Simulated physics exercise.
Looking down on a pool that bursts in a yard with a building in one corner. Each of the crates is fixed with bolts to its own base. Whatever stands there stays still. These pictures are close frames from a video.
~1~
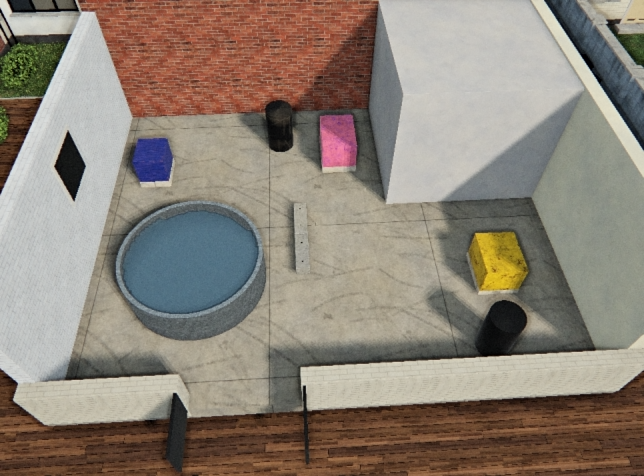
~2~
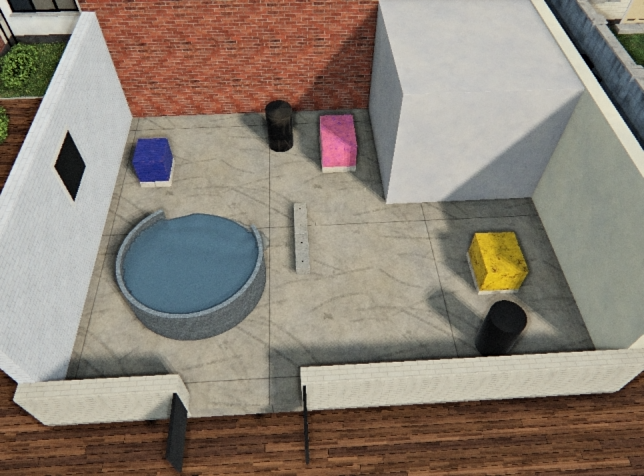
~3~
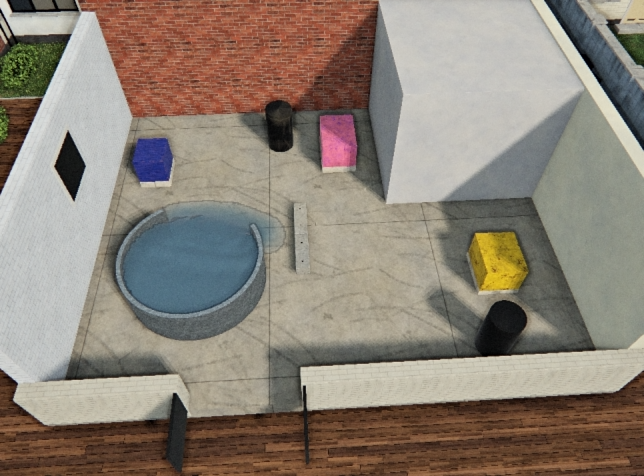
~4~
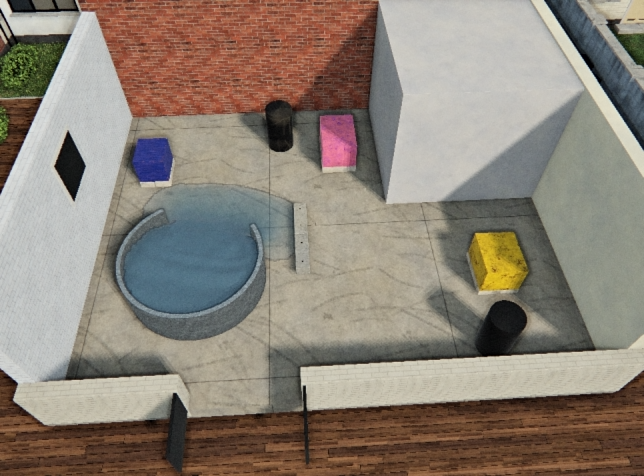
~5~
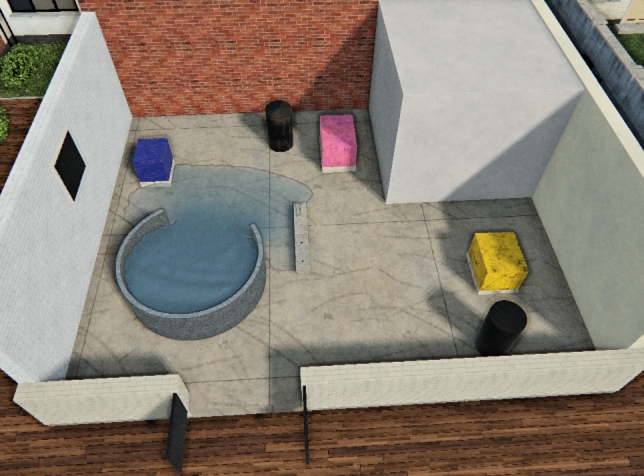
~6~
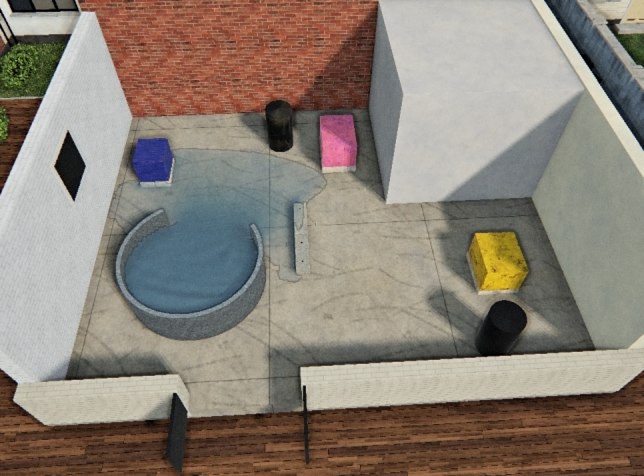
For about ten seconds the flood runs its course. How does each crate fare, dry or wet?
The blue crate comes out wet. The pink crate comes out wet. The yellow crate comes out dry.
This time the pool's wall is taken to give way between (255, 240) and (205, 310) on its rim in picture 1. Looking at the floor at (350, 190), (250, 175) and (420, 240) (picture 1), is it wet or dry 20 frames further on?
First: Spared by the leak. Second: Reached by the flood. Third: Reached by the flood.
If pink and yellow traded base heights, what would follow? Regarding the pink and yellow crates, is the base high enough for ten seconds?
In that case the pink one is flooded and the yellow one is left dry.
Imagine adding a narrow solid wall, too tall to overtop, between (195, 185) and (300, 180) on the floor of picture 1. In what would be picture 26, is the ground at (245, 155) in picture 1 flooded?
There: Free of water.
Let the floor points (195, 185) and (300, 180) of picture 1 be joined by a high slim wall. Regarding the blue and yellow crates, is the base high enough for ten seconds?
Well, the blue crate is inundated and the yellow crate is inundated then.
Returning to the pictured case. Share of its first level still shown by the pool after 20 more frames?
Estimate: Around 24 %.
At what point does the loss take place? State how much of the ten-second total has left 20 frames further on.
About 0 per cent.
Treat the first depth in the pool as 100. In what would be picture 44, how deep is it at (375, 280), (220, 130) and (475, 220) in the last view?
Going place by place: 4 %, 18 % and 0 %.
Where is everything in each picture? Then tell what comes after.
The round pool at (191, 257) is whole and still, in the first picture.
The front is at a hidden place, out from the gap on the round pool's far side, in the second picture.
The front is at a hidden place, out from the gap on the round pool's far side, in the third picture.
The front is at (158, 196), out from the gap on the round pool's far side, in the fourth picture.
The front is at (142, 188), out from the gap on the round pool's far side, in the fifth picture.
Water pours out on the round pool's far side and has run to (174, 152), in the sixth picture.
A moment on, water covers 30 % of the floor; the blue crate water round its plinth, the pink crate water round its plinth, the yellow crate not reached.
Next, water covers 40 % of the floor; the blue crate water round its plinth, the pink crate water round its plinth, the yellow crate not reached.
Then, water covers 50 % of the floor; the blue crate water round its plinth, the pink crate water round its plinth, the yellow crate not reached.
Later, water covers 70 % of the floor; the blue crate water round its plinth, the pink crate water round its plinth, the yellow crate water round its plinth.
In the end, water covers 90 % of the floor; the blue crate was topped, the pink crate was topped, the yellow crate stayed above the water.
